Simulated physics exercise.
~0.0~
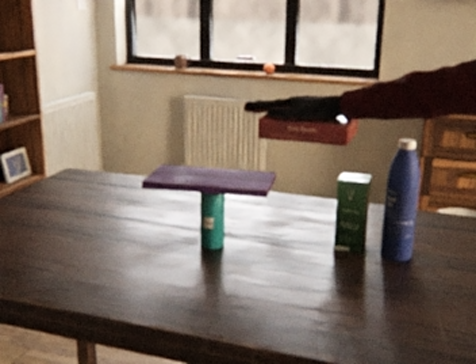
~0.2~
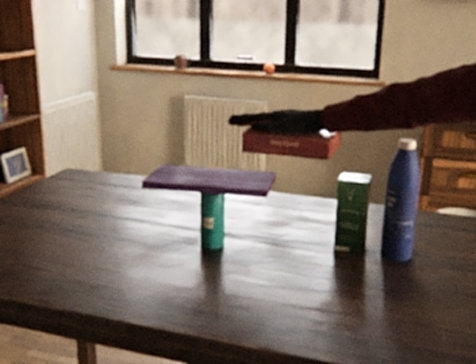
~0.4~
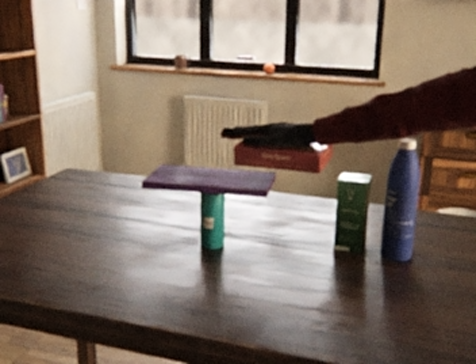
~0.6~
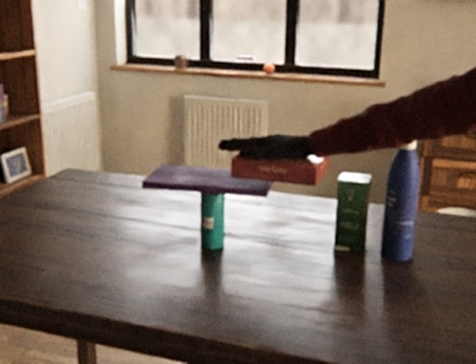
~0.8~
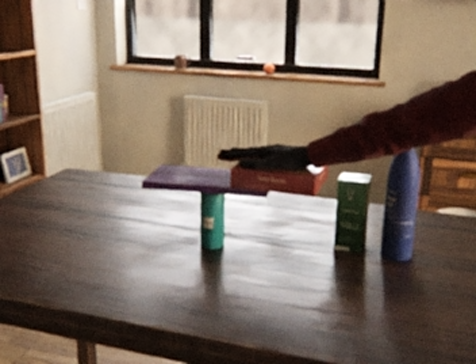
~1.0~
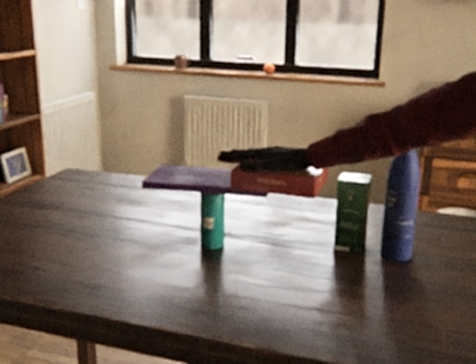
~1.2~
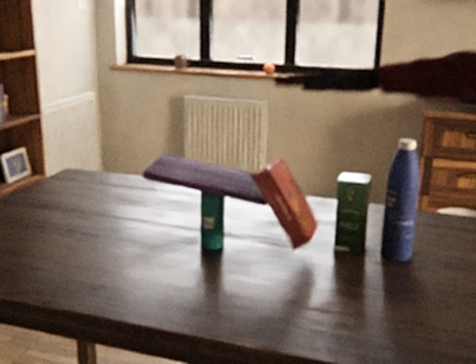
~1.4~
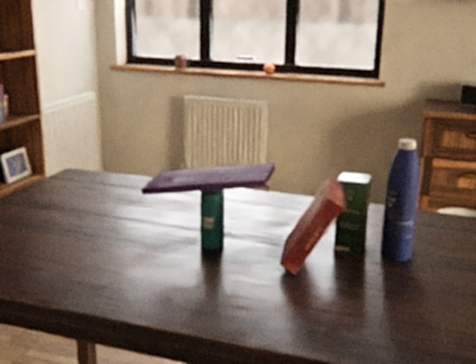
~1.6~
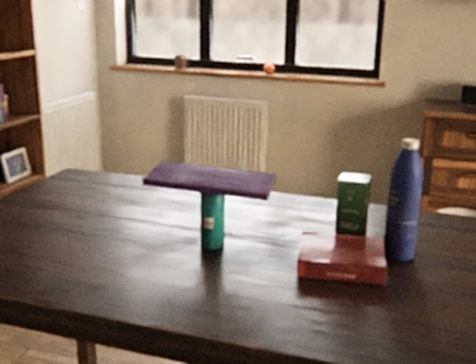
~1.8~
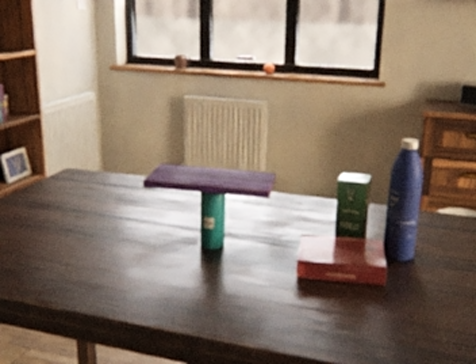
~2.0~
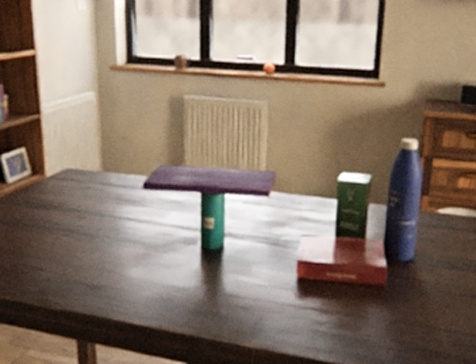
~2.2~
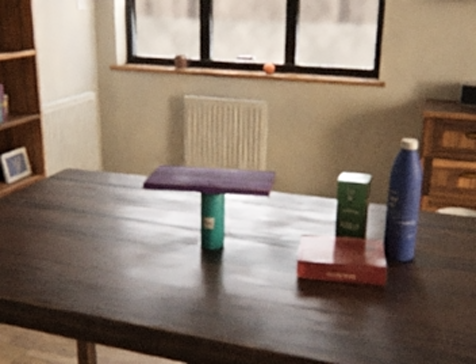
A red packet, released by a gloved hand, tips off a purple board onto the table.
